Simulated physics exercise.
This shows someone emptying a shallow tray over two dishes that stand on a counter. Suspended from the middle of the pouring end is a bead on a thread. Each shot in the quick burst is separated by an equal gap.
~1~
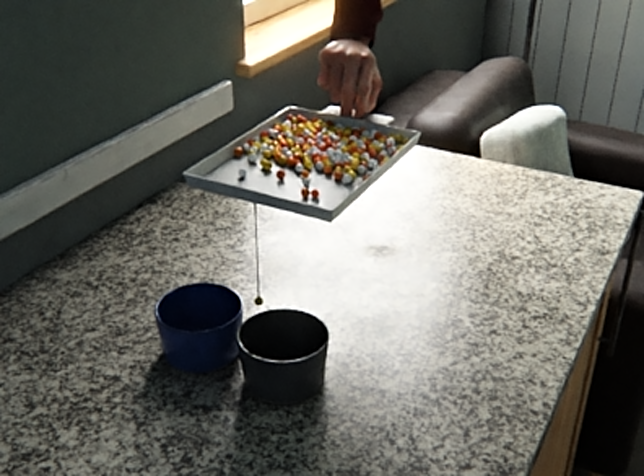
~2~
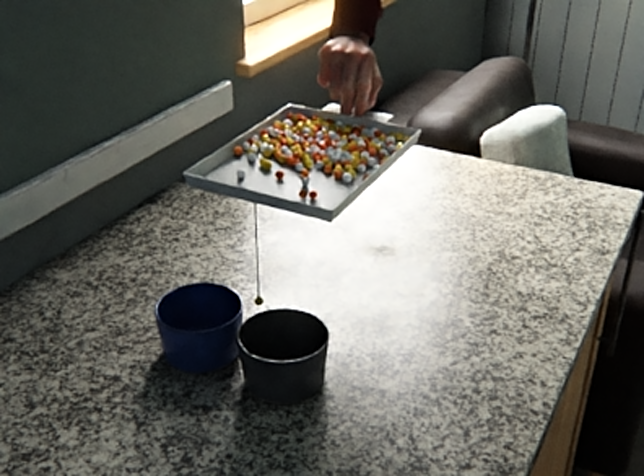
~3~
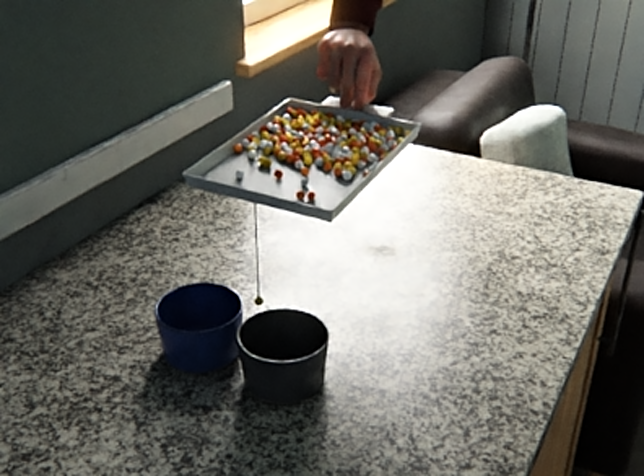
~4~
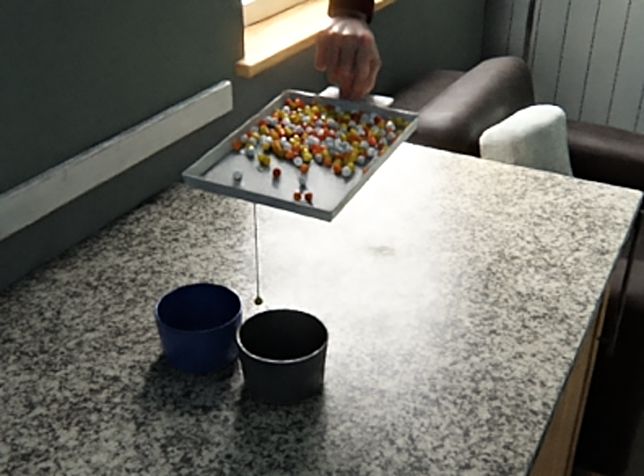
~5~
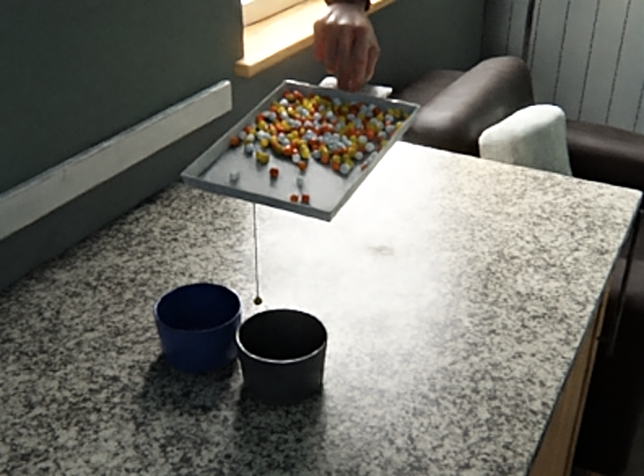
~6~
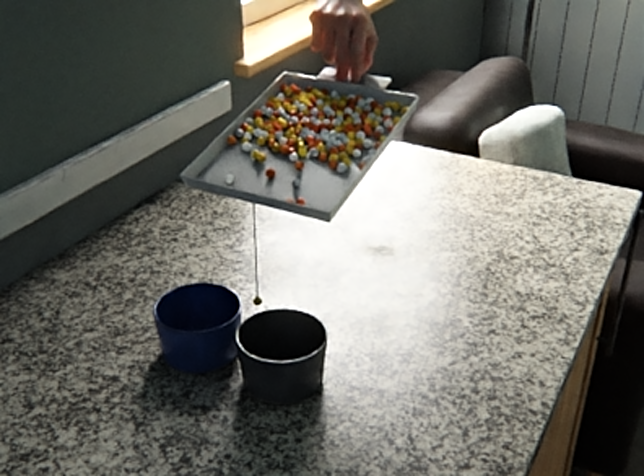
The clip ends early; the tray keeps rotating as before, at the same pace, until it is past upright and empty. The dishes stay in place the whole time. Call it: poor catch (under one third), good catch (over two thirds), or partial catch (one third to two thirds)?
Partial catch.
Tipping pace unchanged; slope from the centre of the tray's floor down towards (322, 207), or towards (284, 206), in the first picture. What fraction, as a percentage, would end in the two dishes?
Respectively close to 40 and 50 in a hundred.
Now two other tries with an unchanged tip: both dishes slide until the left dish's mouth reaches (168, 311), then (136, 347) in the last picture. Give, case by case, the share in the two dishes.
I'd expect some 70 percent, and then some 10 percent.
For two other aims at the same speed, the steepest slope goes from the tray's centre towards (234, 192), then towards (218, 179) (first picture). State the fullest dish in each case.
Order of results: The left-placed dish, followed by the left-placed dish.
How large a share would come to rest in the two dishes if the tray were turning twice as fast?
About 30 %.
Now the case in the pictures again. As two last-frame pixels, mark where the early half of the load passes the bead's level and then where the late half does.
(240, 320), then (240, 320).
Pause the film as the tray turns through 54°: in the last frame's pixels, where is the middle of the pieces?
Close to (262, 183).
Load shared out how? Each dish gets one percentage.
I'd say the left dish holds some 20 % and the right dish some 30 %.
Shortly afterwards, tray tipped steeply; the bulk on the tray; only a few in the right dish; only a few in the left dish; only a few outside both; a little in the air.
Next, tray tipped right over; near a quarter on the tray; near a quarter in the right dish; a little in the left dish; near a quarter outside both; near a third in the air.
Some moments later, tray tipped past a quarter turn; near a third in the right dish; near a quarter in the left dish; near half outside both.
In the end, tray tipped past a quarter turn; near a third in the right dish; near a quarter in the left dish; near half outside both.
